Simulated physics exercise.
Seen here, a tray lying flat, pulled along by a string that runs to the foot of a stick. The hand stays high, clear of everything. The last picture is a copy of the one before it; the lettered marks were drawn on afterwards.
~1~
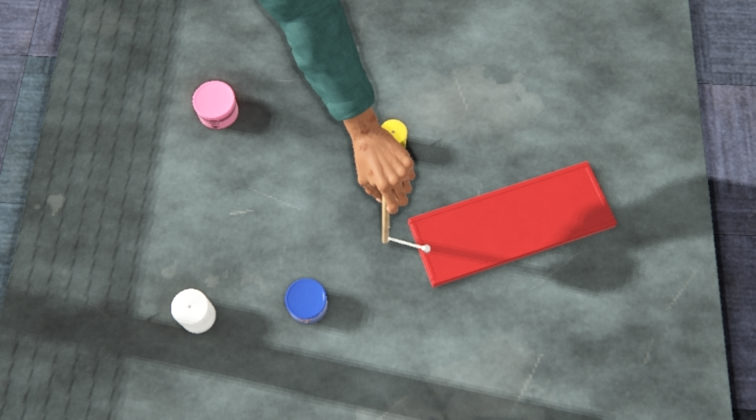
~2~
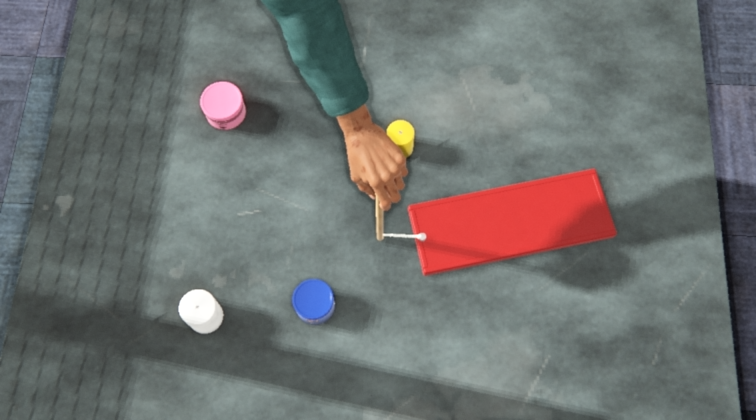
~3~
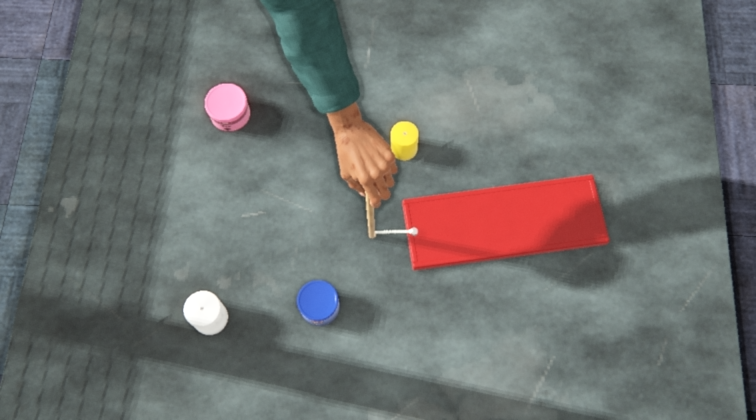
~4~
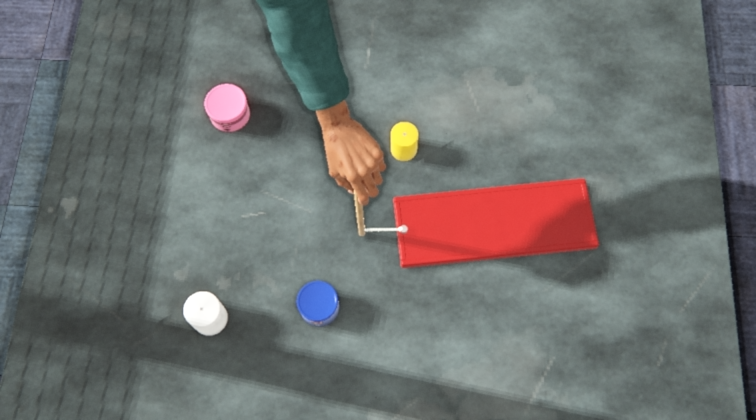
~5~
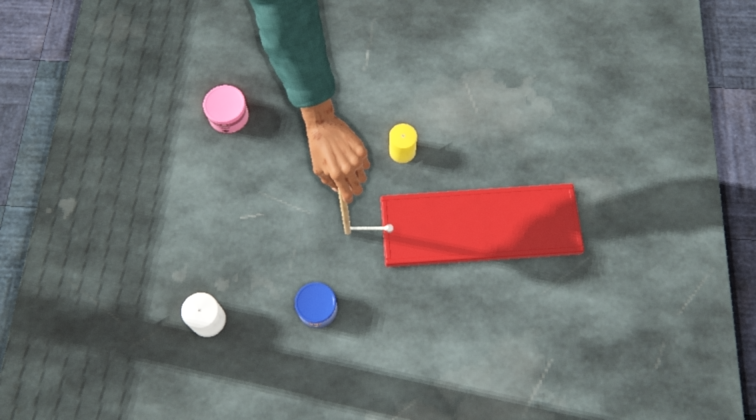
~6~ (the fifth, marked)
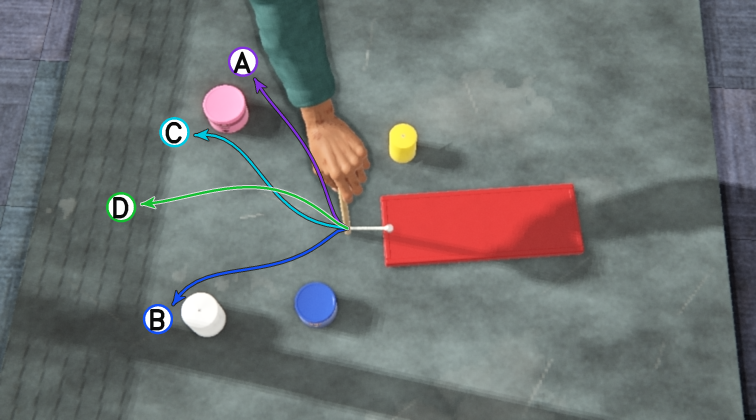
A red tray lying flat on a grey-green surface, joined by a short white string to a stick held in a hand, first swings slightly to sit more level. The hand then draws it a short way left, while the yellow candle and the pink, blue and white containers stay apart from it.
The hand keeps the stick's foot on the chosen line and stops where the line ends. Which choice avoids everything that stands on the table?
Path D.
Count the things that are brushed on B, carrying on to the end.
Two.
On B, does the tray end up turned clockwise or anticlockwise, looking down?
Anticlockwise.
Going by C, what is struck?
The pink tub.
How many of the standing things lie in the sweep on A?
It touches one.
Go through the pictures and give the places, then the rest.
In the first picture, blue tub (307, 302); yellow candle (393, 140); pink tub (216, 106).
In the second picture, red tray (512, 219); blue tub (314, 303).
In the third picture, red tray (505, 220); pink tub (228, 108).
In the fourth picture, red tray (495, 221); blue tub (319, 304).
In the fifth picture, red tray (482, 223); pink tub (227, 110); white tin (204, 315); blue tub (317, 306).
On the marked copy, A from (347, 228) via (303, 144) to (255, 79); B from (347, 228) via (261, 267) to (173, 305); C from (347, 228) via (264, 179) to (195, 135); D from (347, 228) via (246, 187) to (142, 204).
Taking D. A third of the way, foot of the stick (282, 192), middle of the tray (412, 212).
Two thirds of the way, foot of the stick (207, 193), middle of the tray (338, 204).
When it is over, foot of the stick (140, 205), middle of the tray (272, 204); nothing has been touched.
As for the rest, A meets the yellow candle; B meets the blue tub and white tin; C meets the pink tub.
